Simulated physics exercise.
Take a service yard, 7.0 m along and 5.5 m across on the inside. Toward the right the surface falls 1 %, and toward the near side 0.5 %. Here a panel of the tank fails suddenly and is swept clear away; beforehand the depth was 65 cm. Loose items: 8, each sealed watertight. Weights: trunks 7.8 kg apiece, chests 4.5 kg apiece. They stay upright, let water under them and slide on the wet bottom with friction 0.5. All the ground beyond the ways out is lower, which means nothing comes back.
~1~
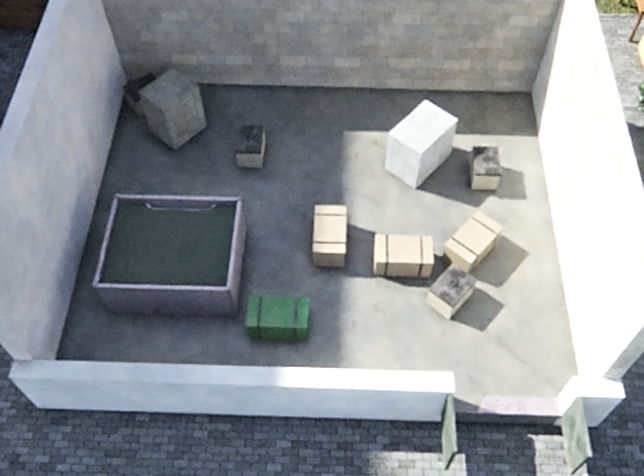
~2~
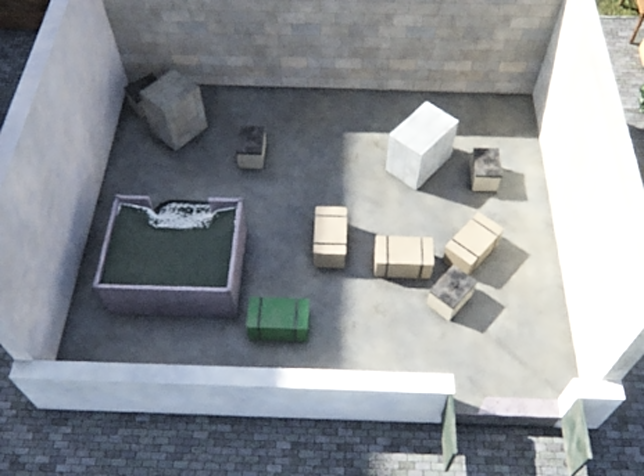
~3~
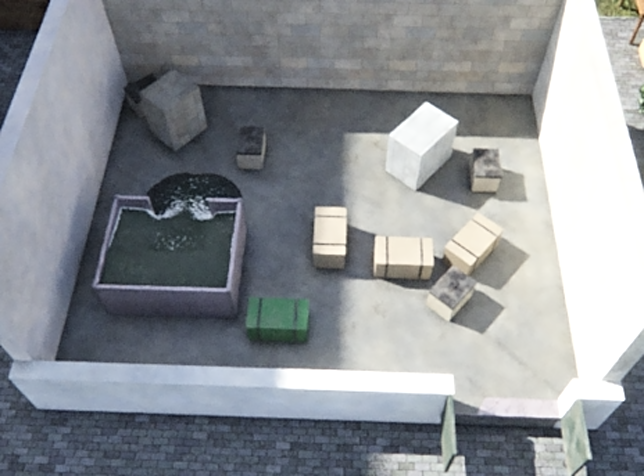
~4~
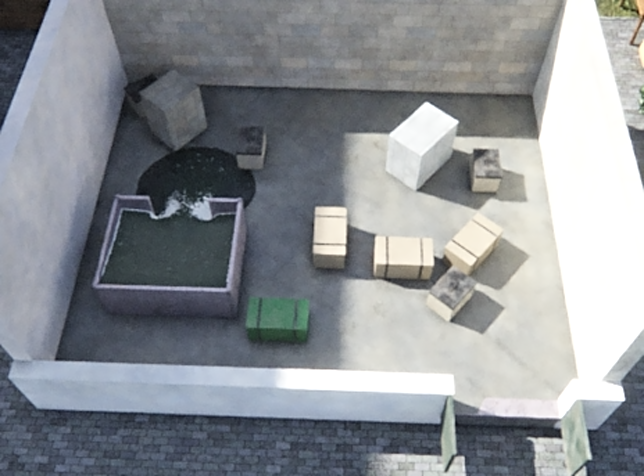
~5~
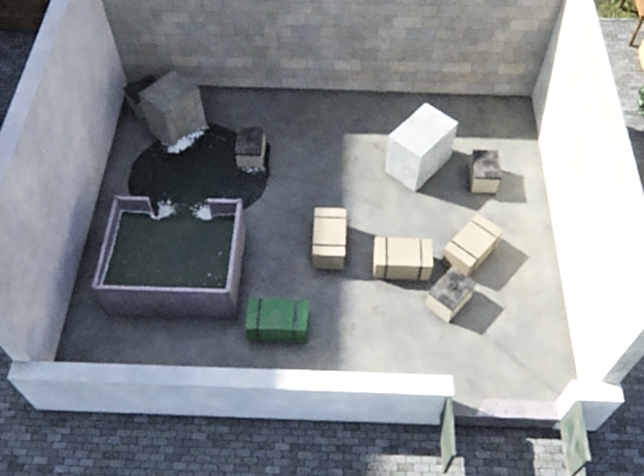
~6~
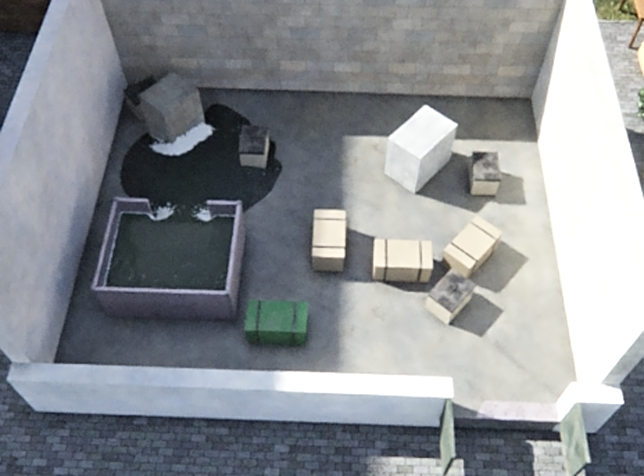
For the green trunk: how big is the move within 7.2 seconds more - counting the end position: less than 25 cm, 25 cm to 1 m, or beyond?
Observation: Green trunk scarcely moves.
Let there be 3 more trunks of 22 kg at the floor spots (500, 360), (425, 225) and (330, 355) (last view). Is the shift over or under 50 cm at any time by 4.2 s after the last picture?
Well, in that order it's lower, lower and lower.
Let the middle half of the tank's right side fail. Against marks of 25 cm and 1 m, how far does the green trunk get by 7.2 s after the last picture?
Had it gone that way, the green trunk would drift slightly.
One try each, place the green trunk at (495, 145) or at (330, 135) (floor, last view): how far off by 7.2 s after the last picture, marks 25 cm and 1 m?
First it is swept away, then it is swept away.
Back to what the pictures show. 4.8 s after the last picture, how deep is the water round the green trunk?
Near 0 cm deep.
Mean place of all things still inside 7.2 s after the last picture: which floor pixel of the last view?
I'd say about (413, 253) in the last view.
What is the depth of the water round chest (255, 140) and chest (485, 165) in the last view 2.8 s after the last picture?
Some 3 cm at the first, some 1 cm at the second.
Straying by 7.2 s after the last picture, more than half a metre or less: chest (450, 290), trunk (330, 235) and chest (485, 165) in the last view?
Taking them in order: Fell shy, fell shy and exceeded.
Then, 0.9 s after the last picture the green trunk is near (276, 316), 0.0 m from its start, aground; 0 of 8 are out; 1 afloat.
Then, 2.8 s after the last picture the green trunk is near (276, 316), 0.0 m from its start, aground; 0 of 8 are out; 2 afloat.
Then, 4.8 s after the last picture the green trunk is near (276, 316), 0.0 m from its start, aground; 0 of 8 are out; 2 afloat.
Then, 7.2 s after the last picture the green trunk is near (276, 316), 0.0 m from its start, aground; 0 of 8 are out; 4 afloat.
